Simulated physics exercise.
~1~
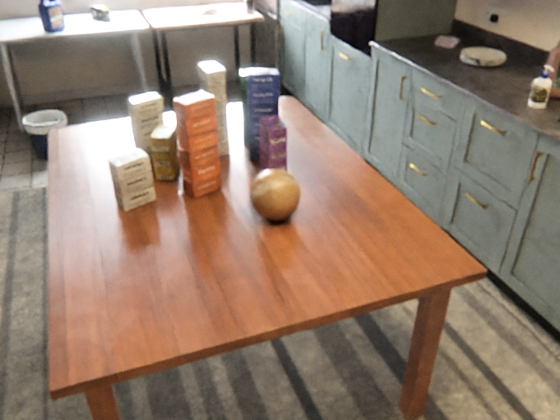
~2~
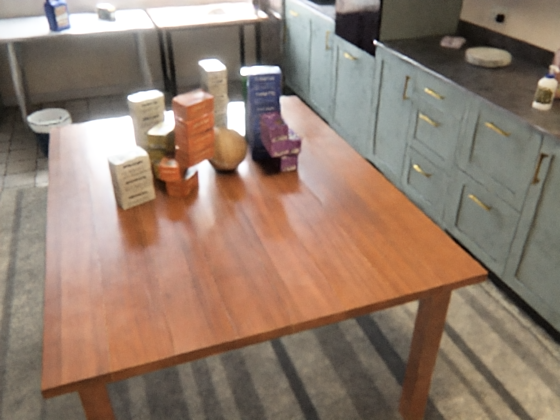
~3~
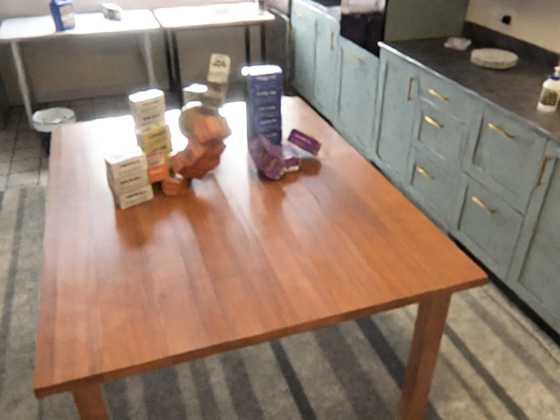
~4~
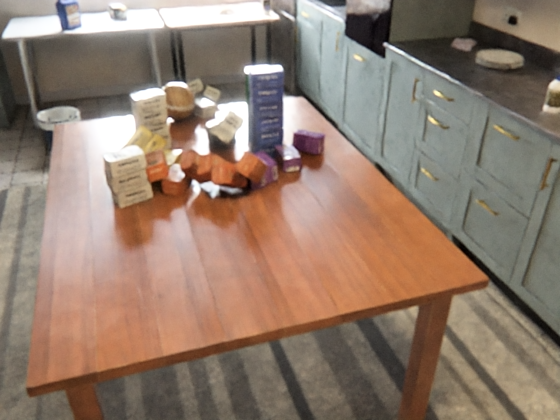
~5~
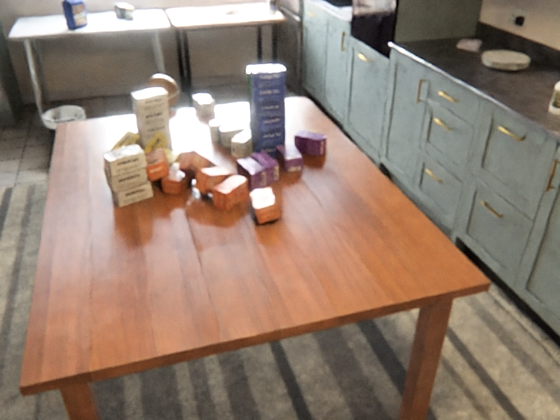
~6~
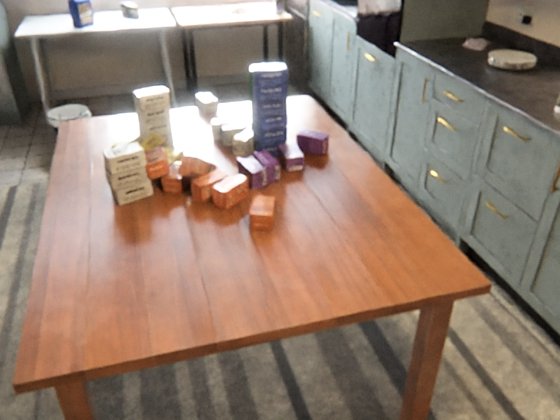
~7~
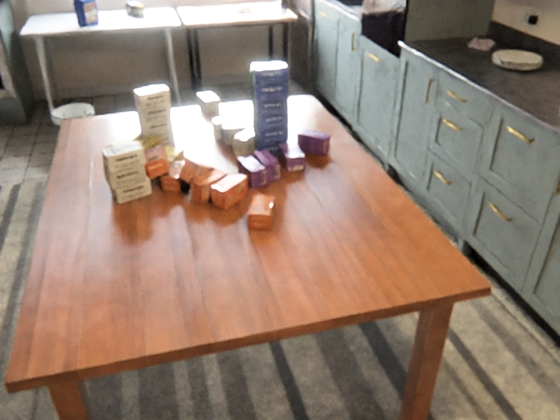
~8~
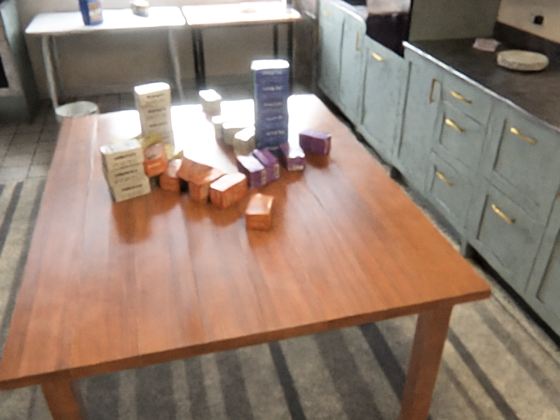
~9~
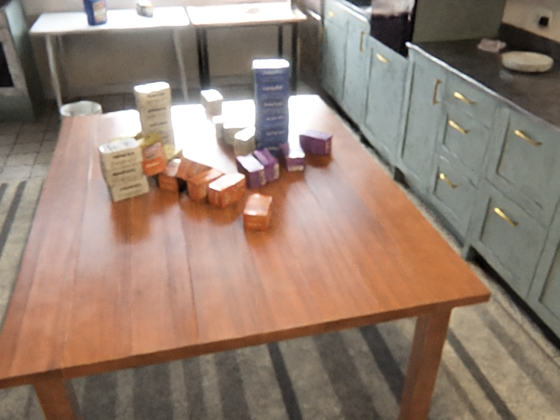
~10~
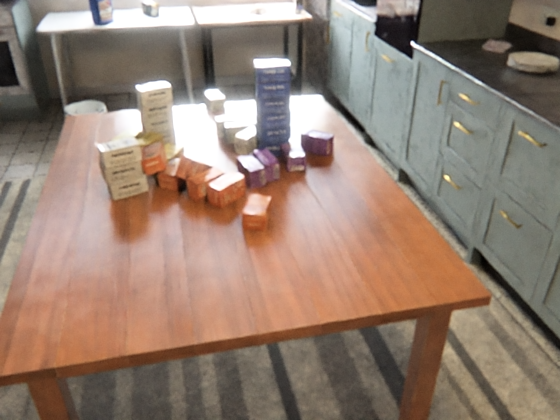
A wooden ball rolled across the table into the stacks of small boxes, toppling the orange and purple ones and some behind before passing out of sight, leaving the tall blue stack and a few pale ones standing among the scattered boxes.
